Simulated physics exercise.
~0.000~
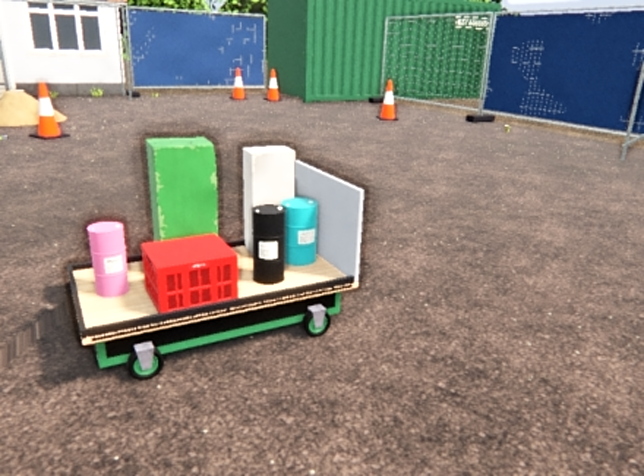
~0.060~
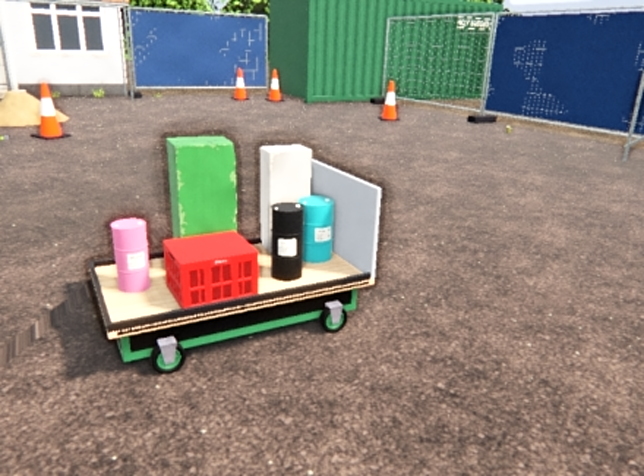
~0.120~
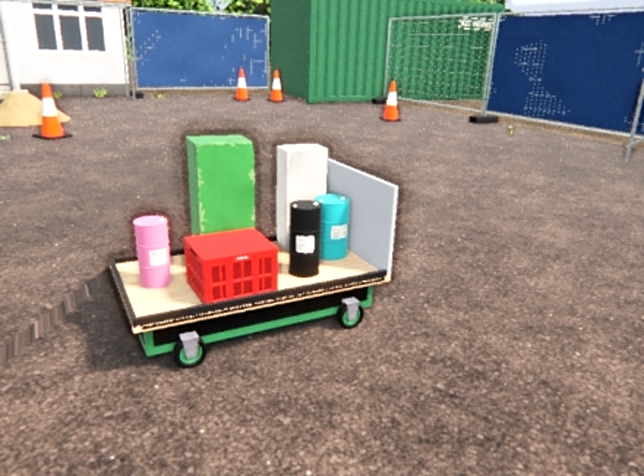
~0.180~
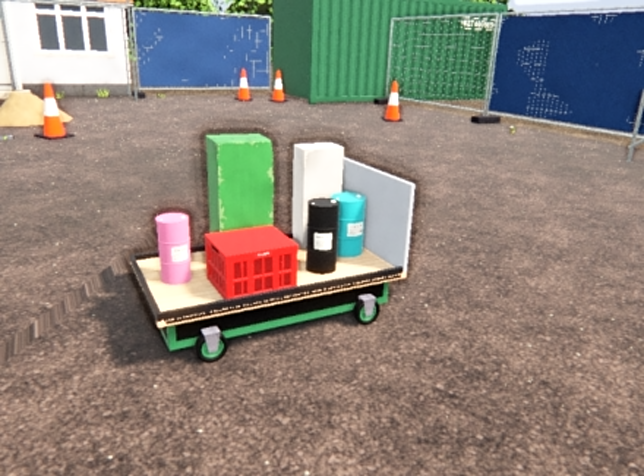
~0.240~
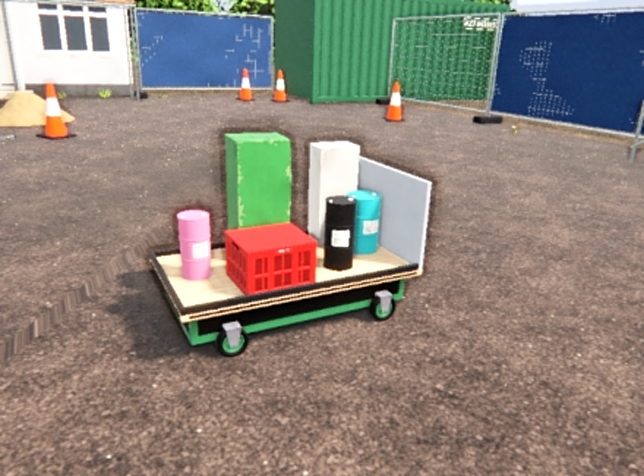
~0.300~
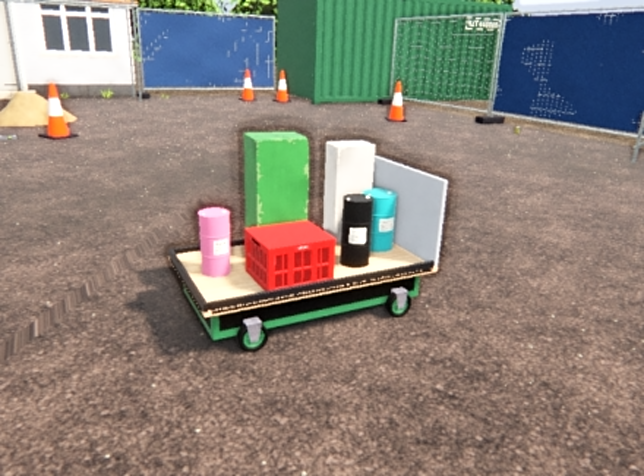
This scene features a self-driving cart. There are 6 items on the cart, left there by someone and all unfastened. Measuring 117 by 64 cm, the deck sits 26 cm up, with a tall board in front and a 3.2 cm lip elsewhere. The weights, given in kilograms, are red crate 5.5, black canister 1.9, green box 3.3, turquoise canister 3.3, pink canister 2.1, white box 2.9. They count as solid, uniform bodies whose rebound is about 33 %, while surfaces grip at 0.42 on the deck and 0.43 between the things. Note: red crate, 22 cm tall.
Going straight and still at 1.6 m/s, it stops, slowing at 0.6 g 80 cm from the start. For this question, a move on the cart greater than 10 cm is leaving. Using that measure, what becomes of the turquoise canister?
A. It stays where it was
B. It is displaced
The answer is A.
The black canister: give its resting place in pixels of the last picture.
In the last picture it sits around (454, 217).
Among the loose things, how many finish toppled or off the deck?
It comes to 0.
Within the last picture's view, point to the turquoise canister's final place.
Somewhere around (457, 210).
By 0.50 s, cart 80 cm along.
By 0.70 s, cart 100 cm along; turquoise canister 2 cm from its spot near (455, 210); white box 4 cm from its spot; pink canister 4 cm from its spot.
By 0.80 s, cart 102 cm along, stopped; turquoise canister 2 cm from its spot near (457, 209); white box 8 cm from its spot; pink canister 8 cm from its spot.
When it is over (1.2 s), all 6 within 10 cm of the start. End places, in pixels of the last picture, turquoise canister near (457, 210).
